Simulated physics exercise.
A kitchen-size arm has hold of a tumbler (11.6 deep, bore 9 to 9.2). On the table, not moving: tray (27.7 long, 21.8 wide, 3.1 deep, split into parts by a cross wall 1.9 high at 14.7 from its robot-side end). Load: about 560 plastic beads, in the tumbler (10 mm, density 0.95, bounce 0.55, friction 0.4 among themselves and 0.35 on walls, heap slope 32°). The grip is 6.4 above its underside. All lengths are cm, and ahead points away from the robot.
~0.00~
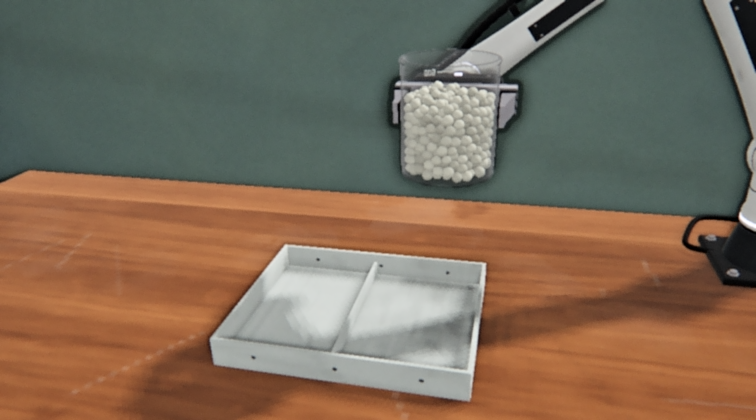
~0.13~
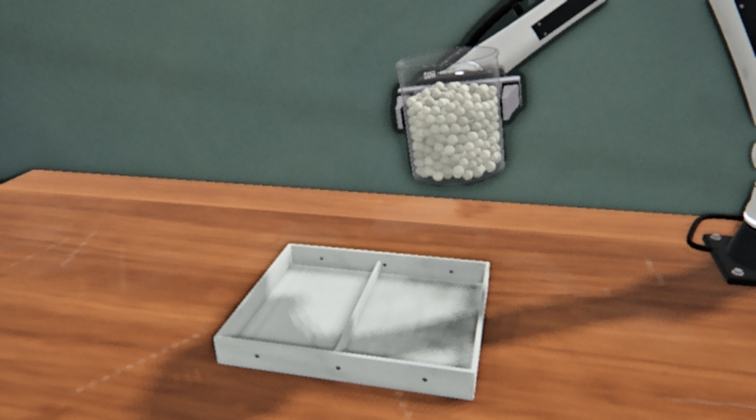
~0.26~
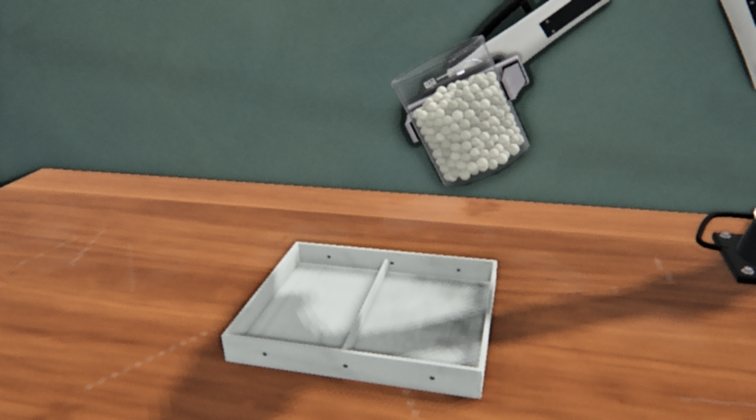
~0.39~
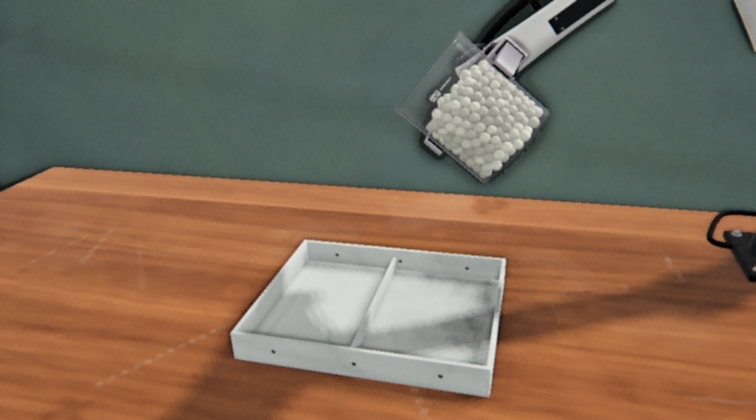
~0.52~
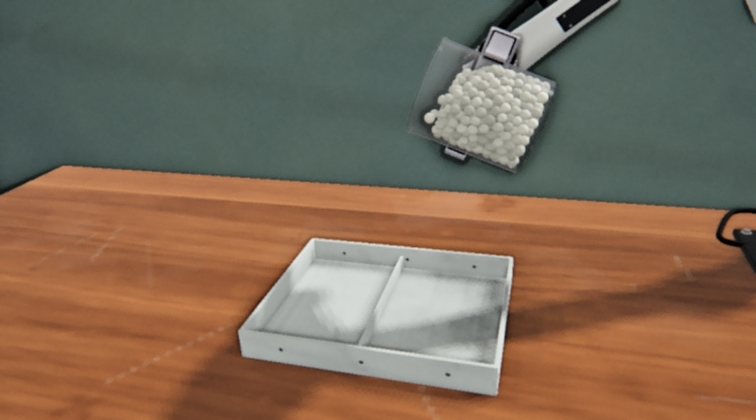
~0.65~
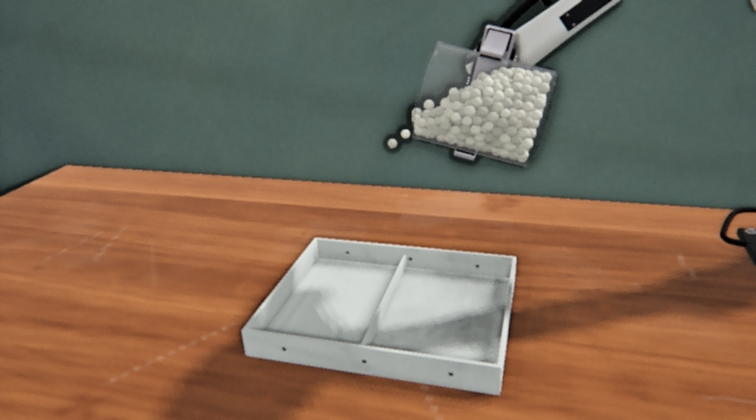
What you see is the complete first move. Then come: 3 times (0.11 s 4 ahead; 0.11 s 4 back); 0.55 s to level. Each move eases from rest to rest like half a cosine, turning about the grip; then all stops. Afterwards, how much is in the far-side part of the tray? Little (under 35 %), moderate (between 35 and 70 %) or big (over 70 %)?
Answer: Moderate; between 35 and 70 % of the plastic beads finish in the far-side part of the tray.
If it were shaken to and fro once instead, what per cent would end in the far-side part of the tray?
Then about 30 per cent.
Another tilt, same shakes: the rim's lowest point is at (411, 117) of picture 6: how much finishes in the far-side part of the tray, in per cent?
About 15 per cent.
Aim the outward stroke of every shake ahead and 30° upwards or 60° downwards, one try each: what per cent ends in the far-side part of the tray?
Some 60 and 15 per cent.
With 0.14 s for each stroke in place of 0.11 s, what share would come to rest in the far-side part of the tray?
It would be near 35 per cent.
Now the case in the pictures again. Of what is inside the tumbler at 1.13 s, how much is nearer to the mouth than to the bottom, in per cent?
Some 45 per cent.
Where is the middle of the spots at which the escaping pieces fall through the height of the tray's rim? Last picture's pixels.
Around (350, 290).
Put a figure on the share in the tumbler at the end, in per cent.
Some 40 per cent.
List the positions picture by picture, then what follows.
In the first picture, the tumbler middle at (449, 118), level; upper third of the load around (449, 106), from x 410 to 490, top at y 85; 556 in the tumbler.
In the second picture, the tumbler middle at (453, 117), tilted 7° forward; upper third of the load around (455, 106), from x 410 to 495, top at y 85.
In the third picture, the tumbler middle at (462, 114), tilted 27° forward; upper third of the load around (468, 103), from x 420 to 520, top at y 75.
In the fourth picture, the tumbler middle at (473, 111), tilted 50° forward; upper third of the load around (482, 97), from x 430 to 535, top at y 65.
In the fifth picture, the tumbler middle at (481, 107), tilted 70° forward; upper third of the load around (495, 91), from x 430 to 545, top at y 70.
In the sixth picture, the tumbler middle at (484, 106), tilted 77° forward; upper third of the load around (506, 92), from x 395 to 545, top at y 70; 555 in the tumbler, 1 in flight or on a rim.
After 1.13 s, tilted 77° forward, highest piece 27 above the table; 299 in the tumbler, 142 in the far-side part, 14 in the robot-side part, 2 on the table or floor, 99 in flight or on a rim.
After 1.62 s, tilted 31° forward, highest piece 30 above the table; 257 in the far-side part, 229 in the tumbler, 53 in the robot-side part, 15 on the table or floor, 2 in flight or on a rim.
After 2.06 s, level, highest piece 27 above the table; 258 in the far-side part, 229 in the tumbler, 53 in the robot-side part, 16 on the table or floor.
After 3.11 s, level, highest piece 27 above the table; 258 in the far-side part, 229 in the tumbler, 53 in the robot-side part, 16 on the table or floor.
In the end, 258 in the far-side part, 229 in the tumbler, 53 in the robot-side part, 16 on the table or floor. That is 46 % in the far-side part of the tray.
